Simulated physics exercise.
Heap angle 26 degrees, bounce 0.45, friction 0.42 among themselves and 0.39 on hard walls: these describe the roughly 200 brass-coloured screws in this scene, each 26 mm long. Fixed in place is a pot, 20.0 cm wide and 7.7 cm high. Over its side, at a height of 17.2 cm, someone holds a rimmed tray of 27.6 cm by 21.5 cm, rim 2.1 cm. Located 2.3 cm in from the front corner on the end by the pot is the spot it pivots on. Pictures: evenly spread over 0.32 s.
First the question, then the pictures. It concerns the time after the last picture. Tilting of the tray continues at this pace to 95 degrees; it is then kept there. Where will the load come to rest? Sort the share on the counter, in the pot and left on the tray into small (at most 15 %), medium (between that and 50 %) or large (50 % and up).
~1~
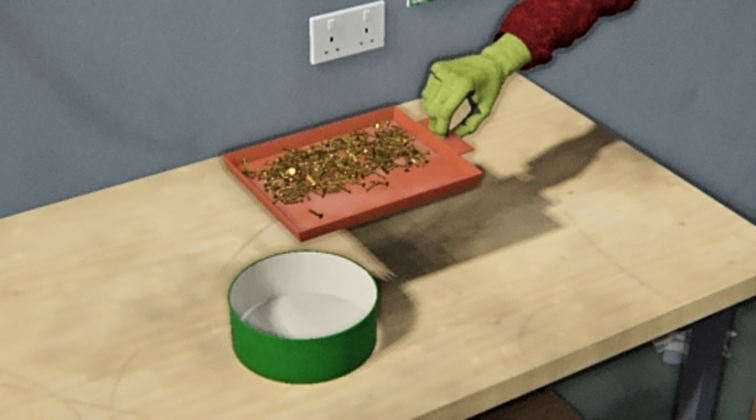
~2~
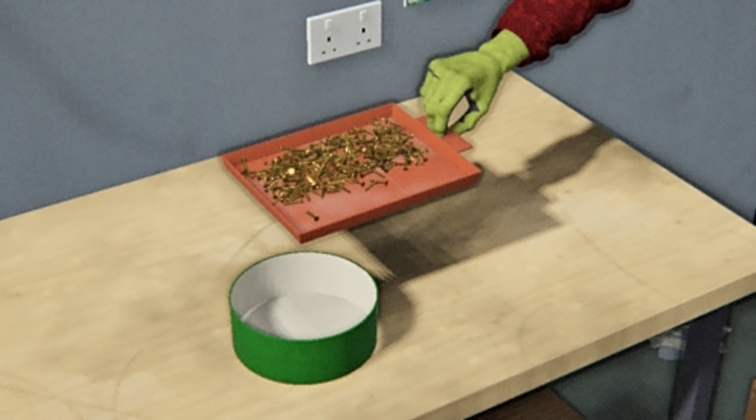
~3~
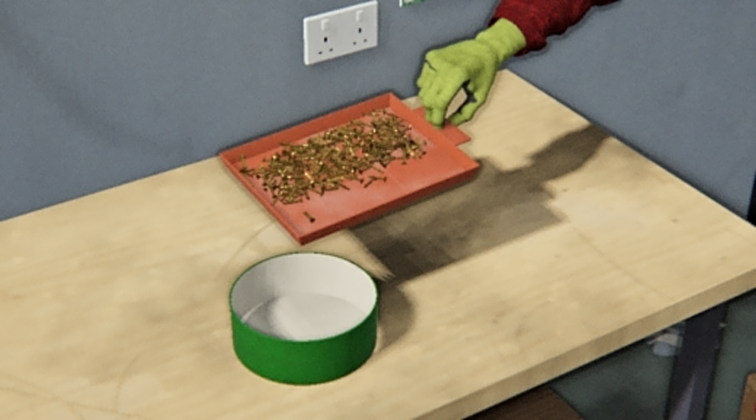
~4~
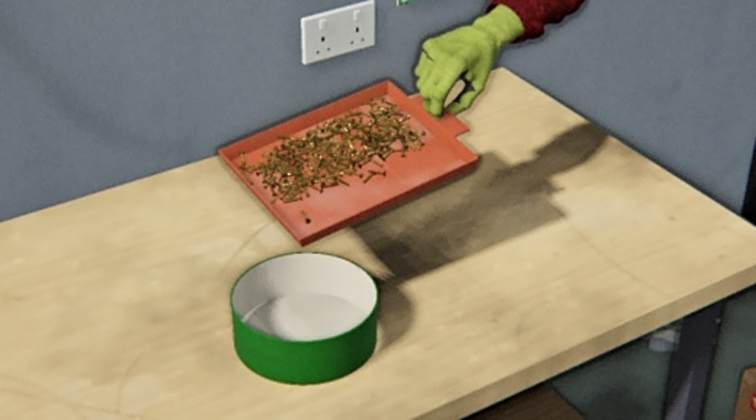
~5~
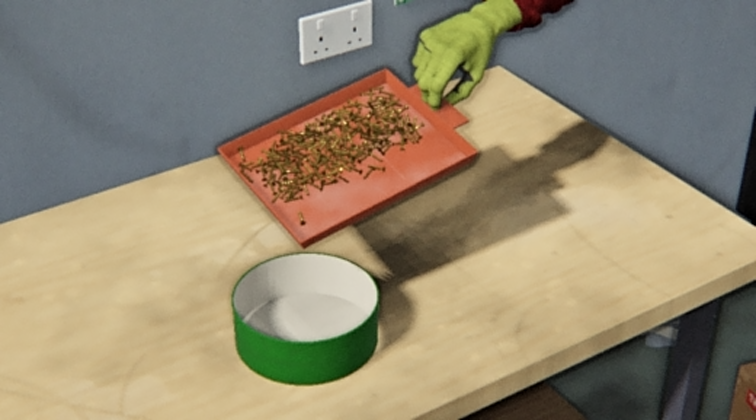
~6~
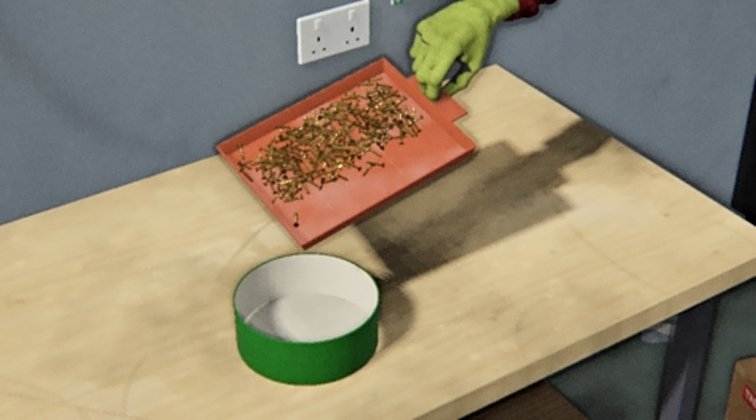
Counter - small, pot - large, tray - small.
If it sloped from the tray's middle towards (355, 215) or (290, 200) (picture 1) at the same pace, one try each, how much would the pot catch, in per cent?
I'd put it at roughly 85 per cent for the first tilt and roughly 35 per cent for the second.
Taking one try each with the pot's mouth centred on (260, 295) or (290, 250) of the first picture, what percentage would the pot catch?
Estimates: 95 % and 0 %, in that order.
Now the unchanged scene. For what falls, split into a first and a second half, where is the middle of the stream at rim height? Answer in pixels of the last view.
Around (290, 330), then (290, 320).
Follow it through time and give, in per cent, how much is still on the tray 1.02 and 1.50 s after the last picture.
Estimates: 35; 0.
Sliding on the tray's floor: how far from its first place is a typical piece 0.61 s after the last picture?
Displacement on the tray: About 15 cm.
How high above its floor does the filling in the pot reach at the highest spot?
It stands at some 4.0 cm.
Then, 0.61 s after the last picture, tilt 53 degrees; the tray holds 95 %, the pot 0 %.
Then, 1.02 s after the last picture, tilt 78 degrees; the tray holds 35 %, the pot 50 %.
Then, 1.50 s after the last picture, tilt 95 degrees; the tray holds 0 %, the pot 95 %.
In the end, counter 5 %, pot 95 %, tray 0 %.
